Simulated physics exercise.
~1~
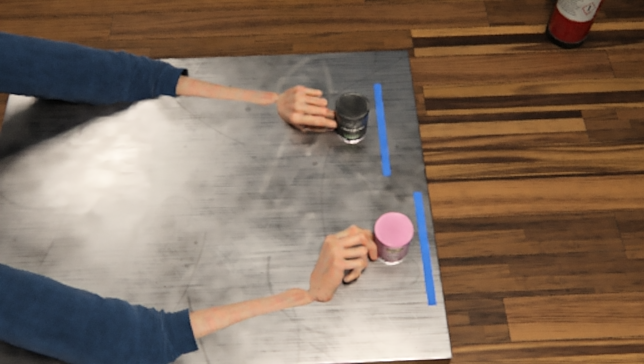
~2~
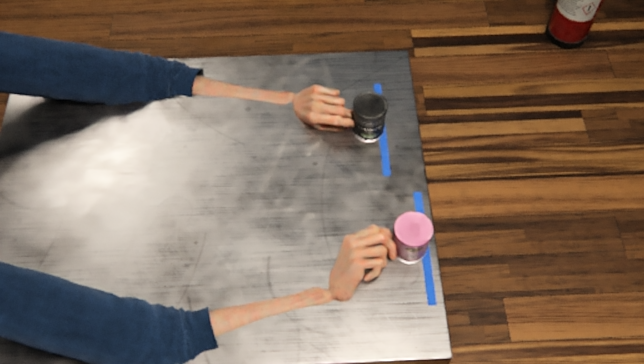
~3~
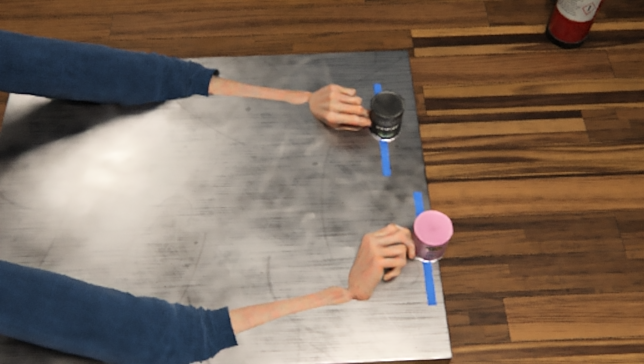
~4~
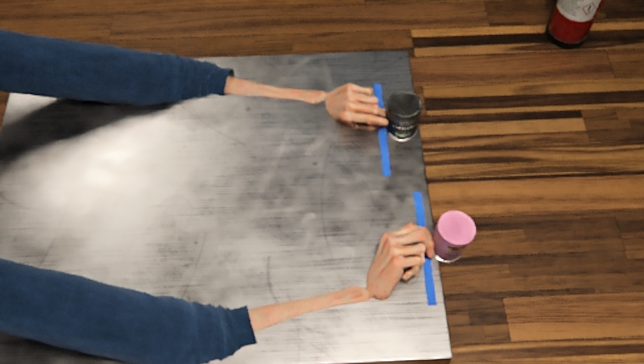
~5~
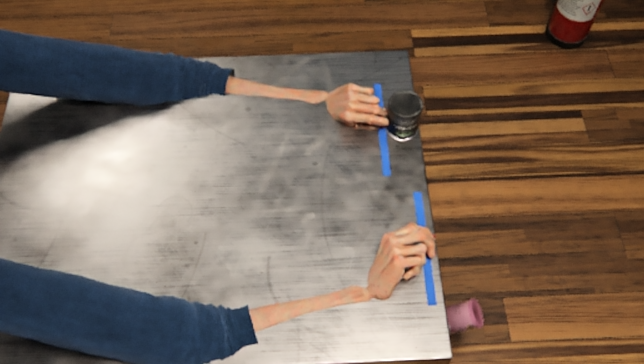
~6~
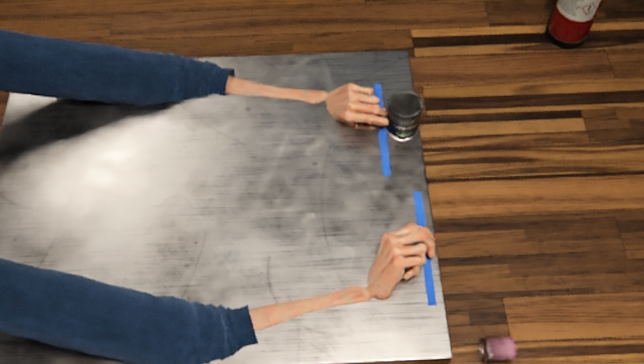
Two hands pushed a black pot and a pink tin to the right across a metal-topped table, past blue tape strips near the edge, until the pink tin tipped and fell off while the black pot stayed on top.
